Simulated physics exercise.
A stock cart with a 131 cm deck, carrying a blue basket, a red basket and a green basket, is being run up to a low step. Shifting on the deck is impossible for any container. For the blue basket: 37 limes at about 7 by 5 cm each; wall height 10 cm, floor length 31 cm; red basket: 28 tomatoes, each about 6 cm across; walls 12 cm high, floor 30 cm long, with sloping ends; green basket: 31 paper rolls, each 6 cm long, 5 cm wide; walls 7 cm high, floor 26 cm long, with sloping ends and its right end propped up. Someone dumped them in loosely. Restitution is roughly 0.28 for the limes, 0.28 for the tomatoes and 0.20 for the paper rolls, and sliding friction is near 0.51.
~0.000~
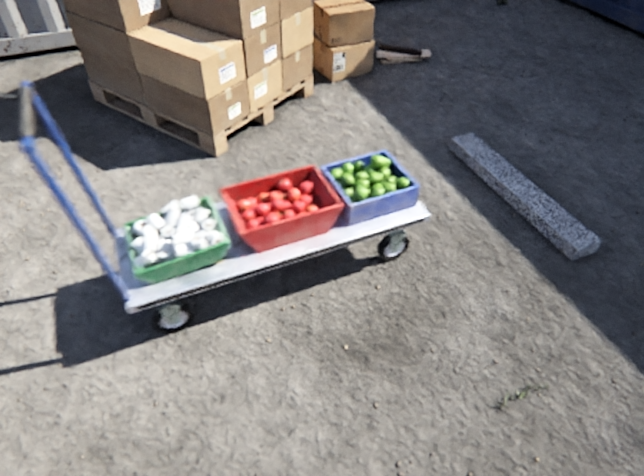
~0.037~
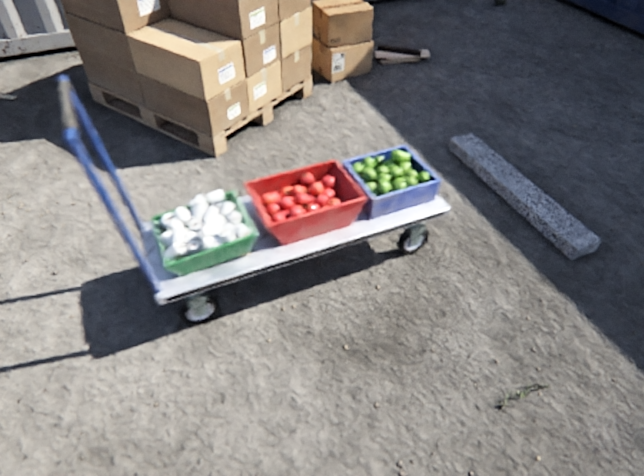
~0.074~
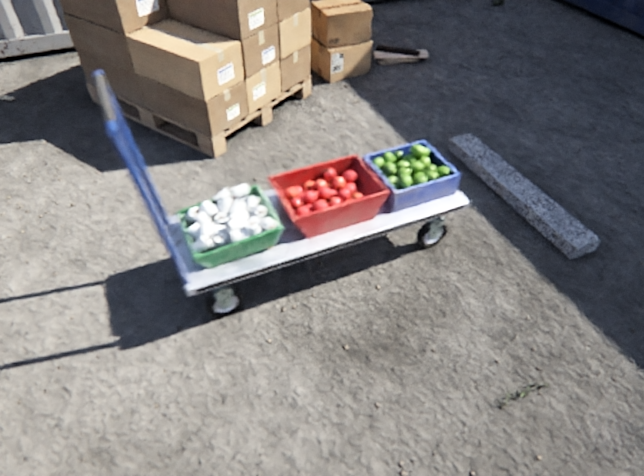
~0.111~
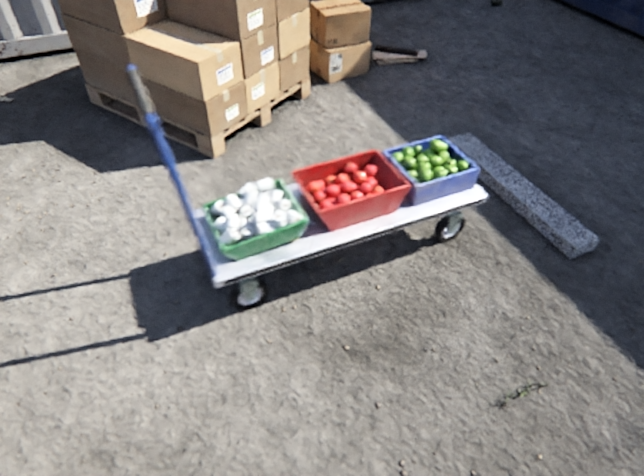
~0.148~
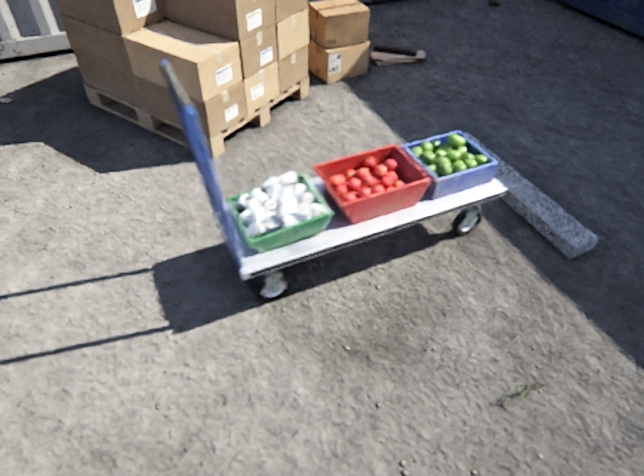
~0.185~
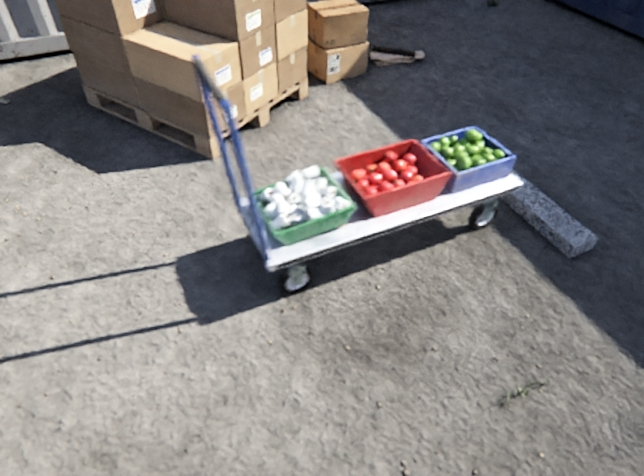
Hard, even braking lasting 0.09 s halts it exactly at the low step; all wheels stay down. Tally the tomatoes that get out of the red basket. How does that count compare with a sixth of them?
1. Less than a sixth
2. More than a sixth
The answer is 1.
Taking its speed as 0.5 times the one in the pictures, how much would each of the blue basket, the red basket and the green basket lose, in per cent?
Blue basket 0, red basket 0, green basket 10 per cent.
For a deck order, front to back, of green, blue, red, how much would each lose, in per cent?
In that arrangement the blue basket sheds 10 per cent of its load, the red basket 0 per cent, and the green basket 40 per cent.
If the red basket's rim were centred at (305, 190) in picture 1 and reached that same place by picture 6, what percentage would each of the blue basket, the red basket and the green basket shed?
Blue basket 0 %, red basket 0 %, green basket 20 %.
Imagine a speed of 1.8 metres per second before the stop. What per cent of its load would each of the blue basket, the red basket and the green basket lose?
Blue basket 0 %, red basket 0 %, green basket 10 %.
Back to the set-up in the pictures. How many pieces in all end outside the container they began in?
Some 16 altogether.
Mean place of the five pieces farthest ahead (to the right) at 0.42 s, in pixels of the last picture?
The five leading pieces sit around (533, 138) in the last view.
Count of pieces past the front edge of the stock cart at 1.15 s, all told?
Around 4.
After 0.20 s, braking starts.
After 0.30 s, the blue basket is down by 1 of 37, the red basket has all 28 and the green basket is down by 1 of 31.
After 0.42 s, the blue basket is down by 2 of 37, the red basket is down by 1 of 28 and the green basket is down by 7 of 31.
After 0.65 s, the blue basket is down by 4 of 37, the red basket is down by 2 of 28 and the green basket is down by 10 of 31.
Final count (at 1.15 s), the blue basket is down by 4 of 37, the red basket is down by 2 of 28 and the green basket is down by 10 of 31. Asked share, 2 of 28, 7 per cent.
